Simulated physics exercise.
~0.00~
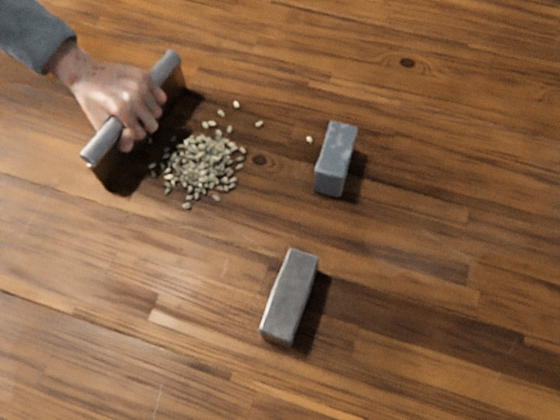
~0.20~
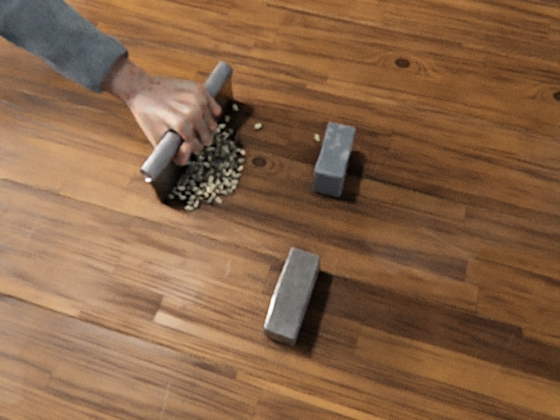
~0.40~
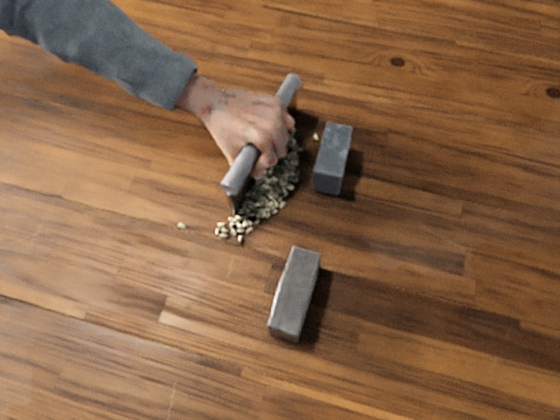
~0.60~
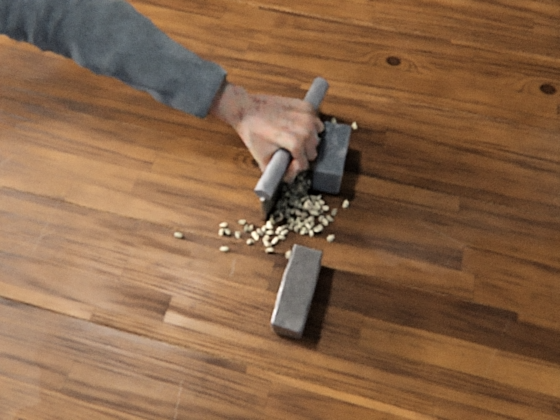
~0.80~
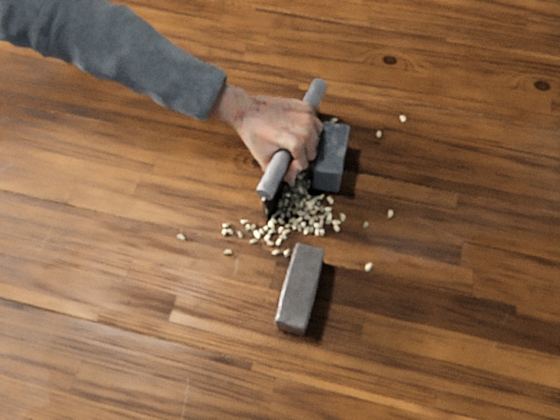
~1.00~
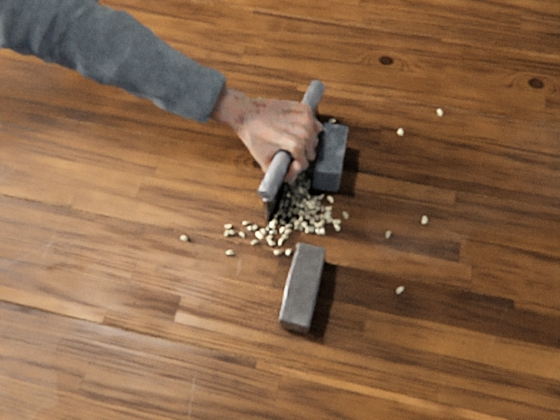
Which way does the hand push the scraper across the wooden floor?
The hand pushes the scraper to the right, towards the grey blocks.
